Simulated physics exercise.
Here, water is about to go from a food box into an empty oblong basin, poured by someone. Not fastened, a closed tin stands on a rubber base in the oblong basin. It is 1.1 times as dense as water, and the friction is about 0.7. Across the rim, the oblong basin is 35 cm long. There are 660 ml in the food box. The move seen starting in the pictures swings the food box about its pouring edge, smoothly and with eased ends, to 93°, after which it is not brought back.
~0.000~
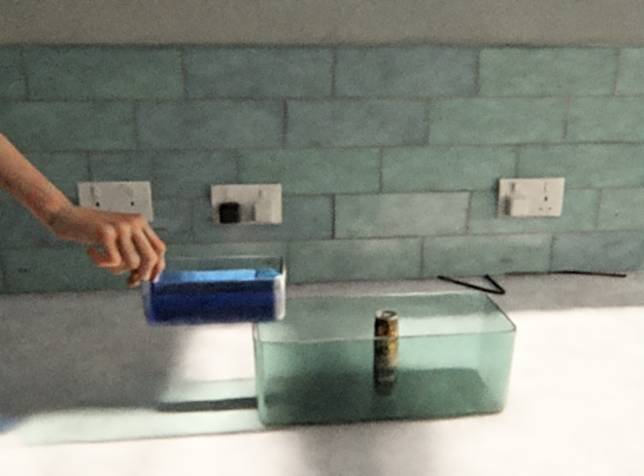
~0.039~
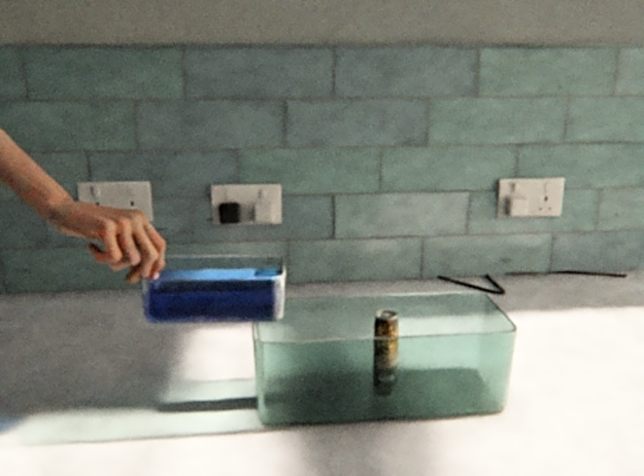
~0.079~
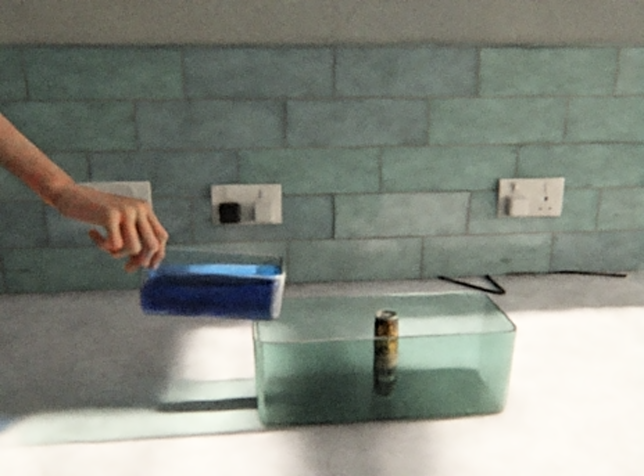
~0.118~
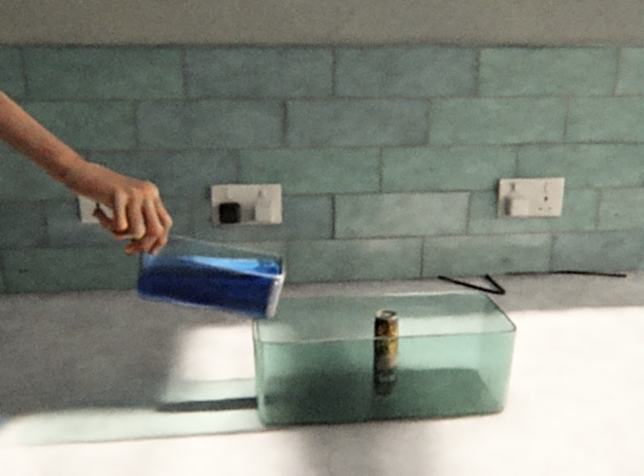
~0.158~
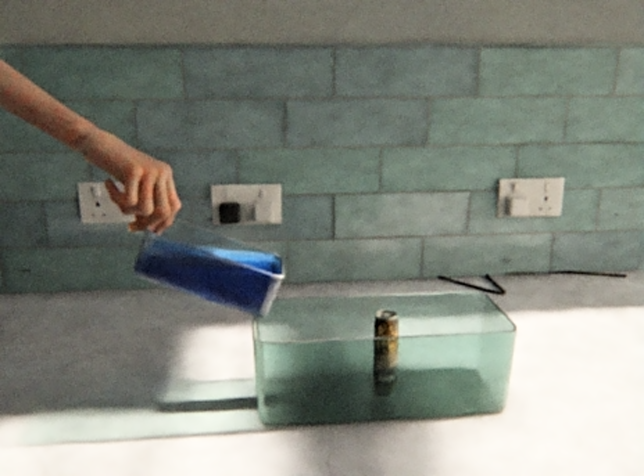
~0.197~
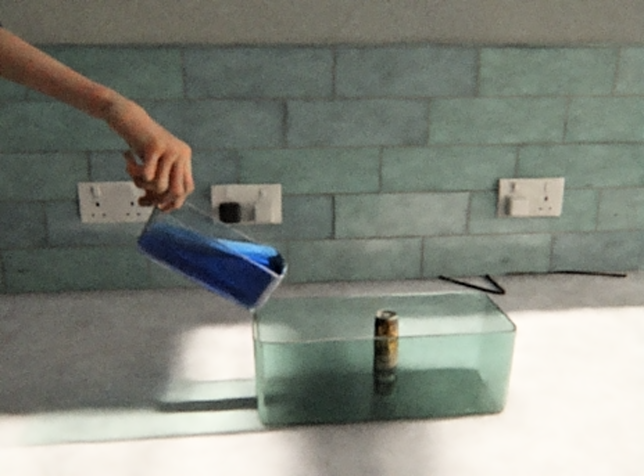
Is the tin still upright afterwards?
It goes down.
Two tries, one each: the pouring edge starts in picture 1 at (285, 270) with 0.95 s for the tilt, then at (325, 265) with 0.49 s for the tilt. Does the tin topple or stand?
Run one: It does not tip. Run two: It does not tip.
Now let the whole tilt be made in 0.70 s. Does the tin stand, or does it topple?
In that case the tin overturns.
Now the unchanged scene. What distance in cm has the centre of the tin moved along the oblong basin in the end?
Around 8.0 cm.
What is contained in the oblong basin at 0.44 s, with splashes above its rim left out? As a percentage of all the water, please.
Around 14 percent.
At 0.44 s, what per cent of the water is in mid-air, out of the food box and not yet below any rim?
Near 54 per cent of it all.
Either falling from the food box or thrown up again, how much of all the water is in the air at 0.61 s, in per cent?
Close to 7 per cent.
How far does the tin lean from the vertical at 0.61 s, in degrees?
The lean is some 10° away from upright.
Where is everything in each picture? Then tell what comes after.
Tilt 0°; pouring edge (283, 268); surface from (150, 282) to (282, 278); the oblong basin's rim runs from (254, 321) to (500, 311); the tin's top is at (387, 318), in the first frame.
Tilt 1°; pouring edge (283, 268); surface from (149, 280) to (281, 277), in the second frame.
Tilt 6°; pouring edge (283, 268); surface from (148, 275) to (280, 273), in the third frame.
Tilt 13°; pouring edge (282, 268); surface from (146, 264) to (280, 267), in the fourth frame.
Tilt 22°; pouring edge (282, 268); surface from (145, 248) to (281, 262), in the fifth frame.
Tilt 32°; pouring edge (281, 268); surface from (148, 227) to (267, 254); 3 per cent is over the edge, in the sixth frame.
By 0.44 s the tilt is 90° and 32 per cent is still to pour; the tin stands where it began.
By 0.61 s the tilt is 93° and 8 per cent is still to pour; the tin leans 11°.
By 0.79 s the tilt is 93° and 3 per cent is still to pour; the tin lies on its side.
By 0.99 s the tilt is 93° and 1 per cent is still to pour; the tin lies on its side.
At rest the tin lies on its side.
